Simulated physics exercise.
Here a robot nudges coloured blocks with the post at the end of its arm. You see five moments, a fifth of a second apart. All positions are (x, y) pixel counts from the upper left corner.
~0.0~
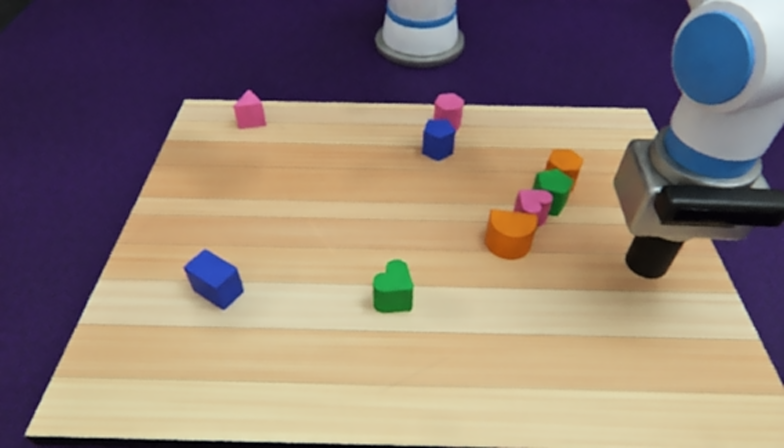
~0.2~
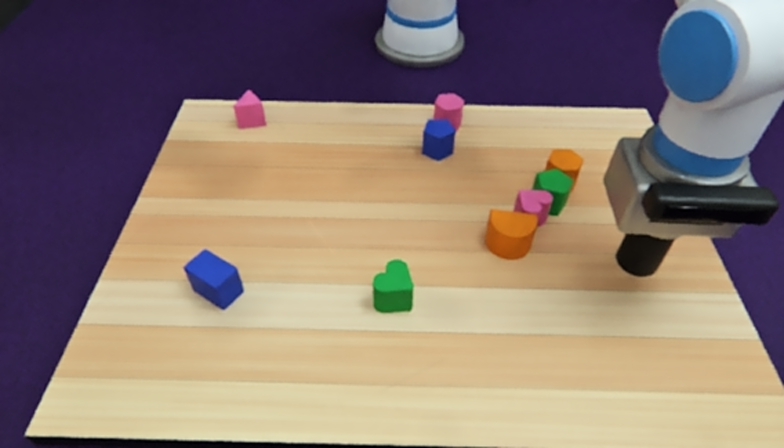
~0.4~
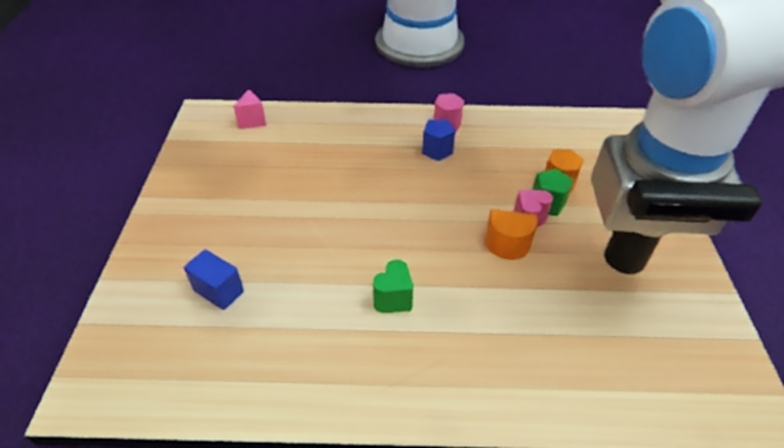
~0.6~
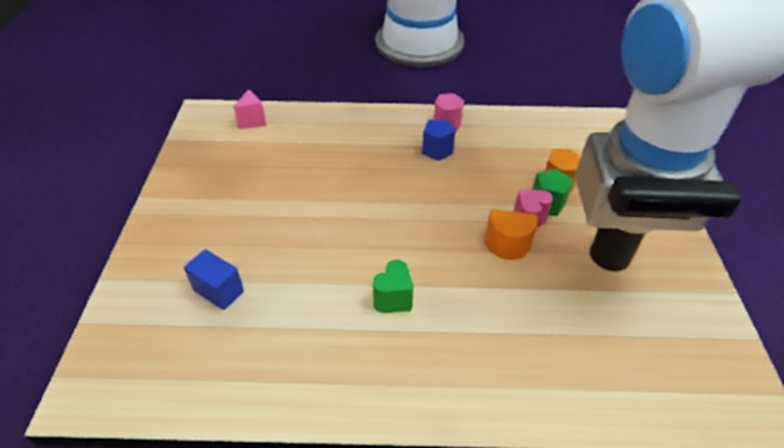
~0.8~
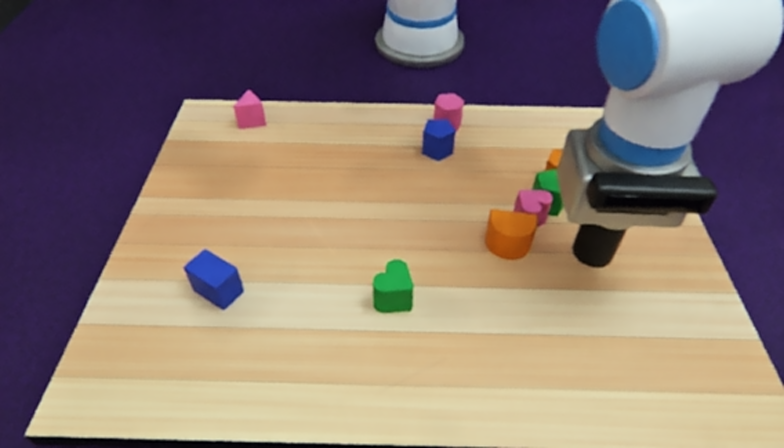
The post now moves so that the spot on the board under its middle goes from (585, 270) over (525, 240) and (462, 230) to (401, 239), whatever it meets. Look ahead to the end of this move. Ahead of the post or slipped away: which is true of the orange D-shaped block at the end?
Most likely the orange D-shaped block stays ahead.
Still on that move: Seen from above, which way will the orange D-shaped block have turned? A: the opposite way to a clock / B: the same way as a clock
Letter A.
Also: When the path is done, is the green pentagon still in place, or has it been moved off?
Same place.
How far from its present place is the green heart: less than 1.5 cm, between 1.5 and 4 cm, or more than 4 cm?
It ends within 1.5 cm of its spot.
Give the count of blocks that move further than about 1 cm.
Of all the blocks, two travel more than a centimetre.
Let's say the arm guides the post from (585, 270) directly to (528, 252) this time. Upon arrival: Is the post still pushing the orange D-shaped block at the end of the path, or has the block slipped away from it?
The orange D-shaped block won't leave the front of the post.
The first path, step by step. One third of the way, post (529, 223); orange D-shaped block (488, 217), turned 20° anticlockwise; pink heart (526, 194), turned 40° clockwise.
Two thirds of the way, post (465, 213); orange D-shaped block (430, 219), turned 65° anticlockwise; pink heart (518, 193), turned 85° clockwise.
At the end, post (402, 222); green heart not moved; orange D-shaped block (375, 238), turned 110° anticlockwise; pink heart (518, 193), turned 85° clockwise; green pentagon not moved.
